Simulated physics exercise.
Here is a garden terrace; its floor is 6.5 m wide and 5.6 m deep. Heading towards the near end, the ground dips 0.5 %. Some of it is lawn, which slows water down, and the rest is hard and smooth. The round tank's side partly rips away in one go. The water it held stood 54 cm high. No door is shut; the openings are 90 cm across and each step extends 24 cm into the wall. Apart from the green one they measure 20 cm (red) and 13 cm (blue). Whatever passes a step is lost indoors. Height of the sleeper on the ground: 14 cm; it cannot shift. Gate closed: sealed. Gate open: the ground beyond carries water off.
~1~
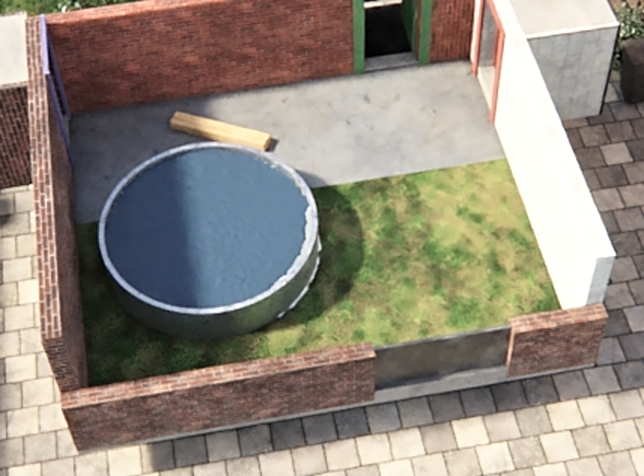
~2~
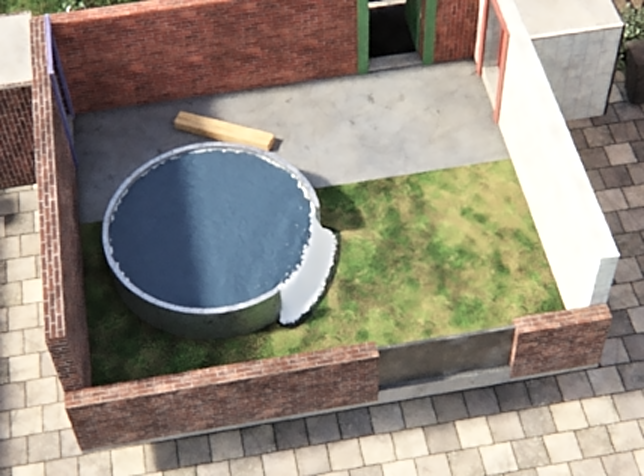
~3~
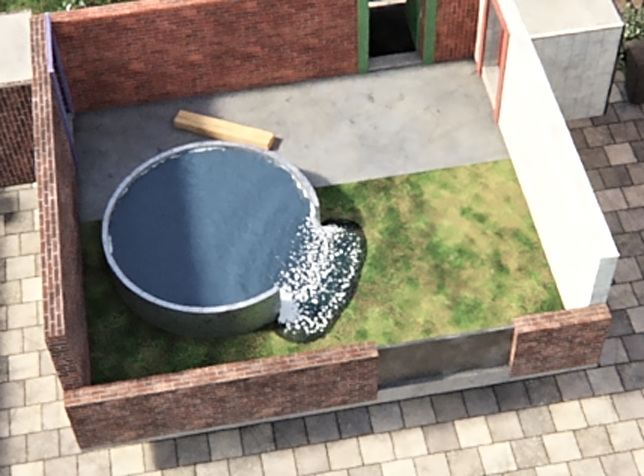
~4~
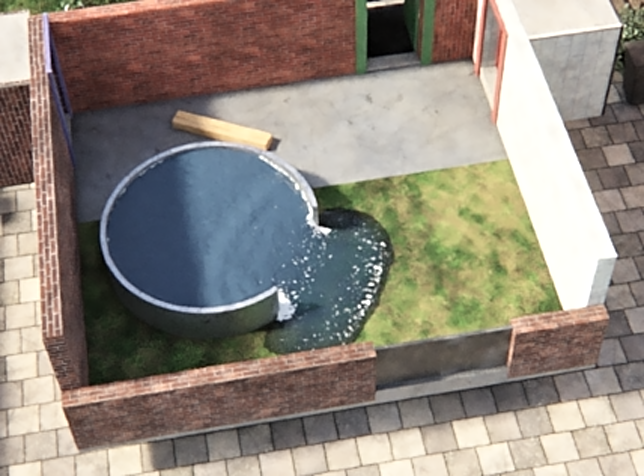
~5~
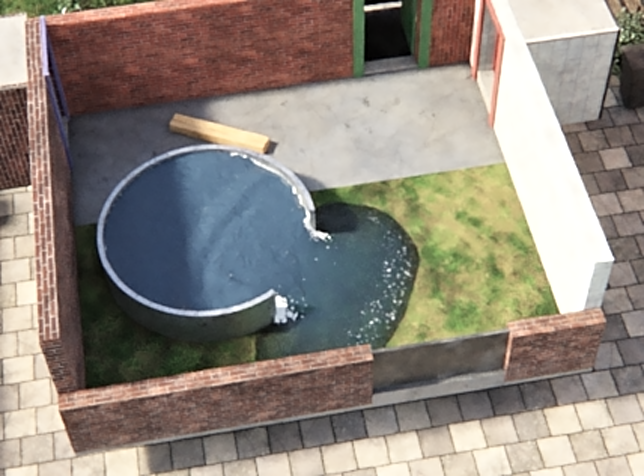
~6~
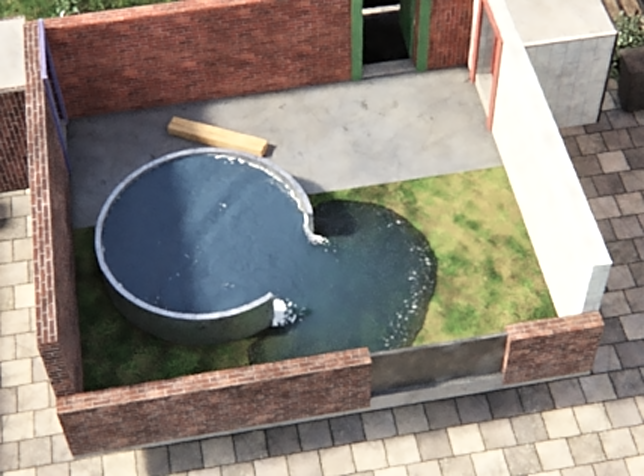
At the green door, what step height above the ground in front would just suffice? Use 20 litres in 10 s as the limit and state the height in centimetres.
12 cm.
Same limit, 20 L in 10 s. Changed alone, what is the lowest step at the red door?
Red: Roughly 9.5 cm.
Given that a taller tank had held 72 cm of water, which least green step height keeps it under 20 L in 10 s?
I'd say close to 19 cm.
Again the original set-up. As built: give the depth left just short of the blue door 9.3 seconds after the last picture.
It stands about 10.5 centimetres deep.
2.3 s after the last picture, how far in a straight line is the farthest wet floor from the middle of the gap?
Reach: Approx. 3.8 m.
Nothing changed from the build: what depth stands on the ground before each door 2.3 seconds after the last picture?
Door depths (cm): Red = 0, green = 0, blue = 0.
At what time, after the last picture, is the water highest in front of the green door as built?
Peak time: Around 5.0 s.
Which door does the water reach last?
The blue door comes last.
Then, 0.7 s after the last picture water covers 30 % of the floor, deepest (28 cm) near (313, 289); it has not reached the green door.
Then, 2.3 s after the last picture water covers 45 % of the floor, deepest (37 cm) near (571, 349); it has not reached the green door.
Then, 9.3 s after the last picture water covers 95 % of the floor, deepest (15 cm) near (111, 229); 10 cm at the green door, 150 litres in over its 5 cm step.
At the green door as built, the water peaked near 15 cm, 5.1 s after the last picture.
With a step of 11 cm, 31 litres would have come in within the 10 s; with 14.5 cm, 4 litres. So under 20 litres takes about 12 cm.
